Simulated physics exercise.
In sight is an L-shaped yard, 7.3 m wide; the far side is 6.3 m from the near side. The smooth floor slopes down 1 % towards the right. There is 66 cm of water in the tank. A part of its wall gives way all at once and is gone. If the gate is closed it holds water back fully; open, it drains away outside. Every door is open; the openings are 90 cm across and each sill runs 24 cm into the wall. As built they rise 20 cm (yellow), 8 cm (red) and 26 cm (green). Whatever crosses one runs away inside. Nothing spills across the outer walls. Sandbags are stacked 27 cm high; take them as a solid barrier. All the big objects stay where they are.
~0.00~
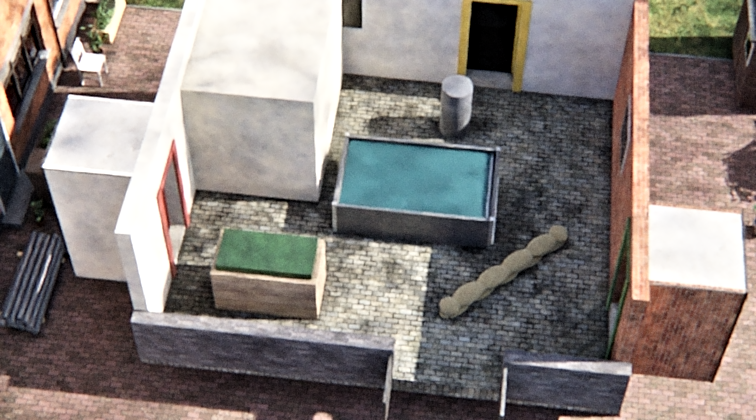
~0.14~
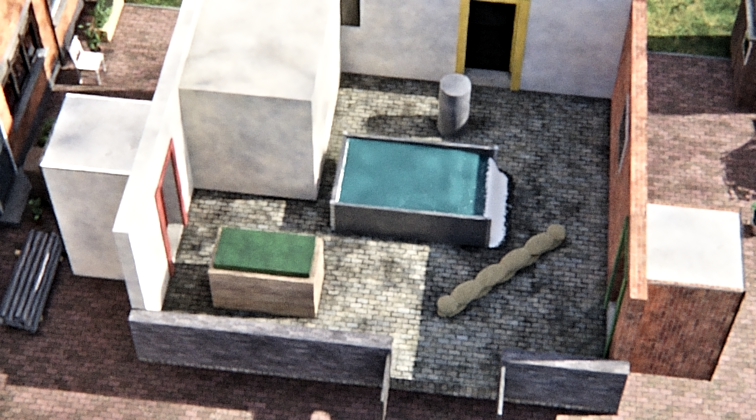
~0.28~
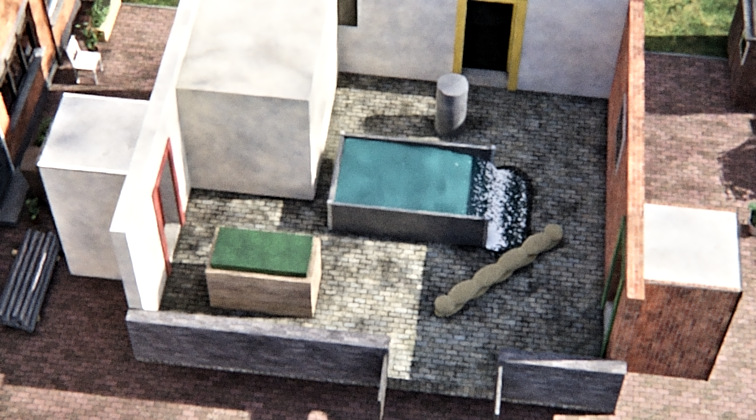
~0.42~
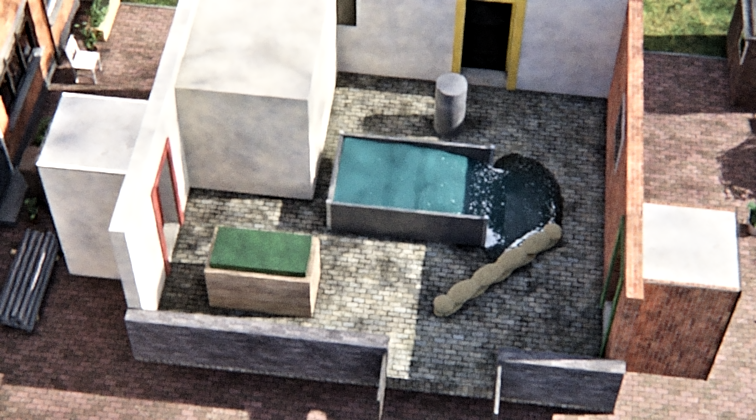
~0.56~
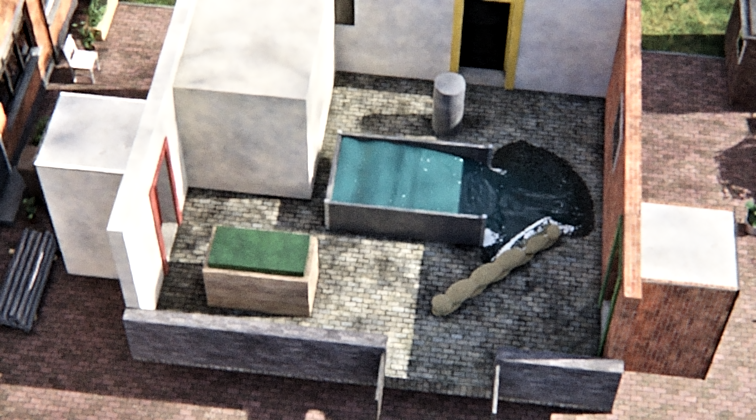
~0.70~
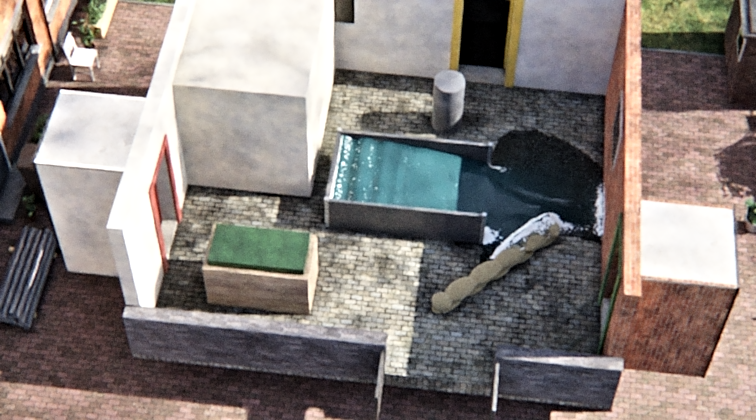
Water pouring from the right end of a grey tank in a walled yard, spreading across paving and along a sandbag row.
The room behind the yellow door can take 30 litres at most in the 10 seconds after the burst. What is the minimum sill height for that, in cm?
Close to 8 cm is just enough.
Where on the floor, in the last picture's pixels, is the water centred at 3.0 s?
Near (509, 197).
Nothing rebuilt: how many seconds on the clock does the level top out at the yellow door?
Near 9.0 s.
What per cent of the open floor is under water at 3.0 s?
Some 50 per cent of it.
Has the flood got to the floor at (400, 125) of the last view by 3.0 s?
It is not reached.
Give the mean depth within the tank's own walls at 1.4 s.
Some 39 cm.
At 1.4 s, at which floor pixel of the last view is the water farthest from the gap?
At about (601, 108).
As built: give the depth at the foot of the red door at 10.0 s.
Some 5.0 cm.
After 1.4 s water covers 25 % of the floor, deepest (47 cm) near (599, 199); it has not reached the yellow door.
After 3.0 s water covers 50 % of the floor, deepest (42 cm) near (601, 108); 10 cm at the yellow door, 0 litres in over its 20 cm sill.
After 10.0 s water covers 95 % of the floor, deepest (12 cm) near (349, 149); 10 cm at the yellow door, 0 litres in over its 20 cm sill.
At the yellow door as built, the water arrived by 2.4 s and peaked near 15 cm at 8.8 s.
Run again over the same 10 s with other heights there, 44 litres in over 7 cm, 16 litres over 9.5 cm. The limit of 30 litres is kept from about 8 cm up.
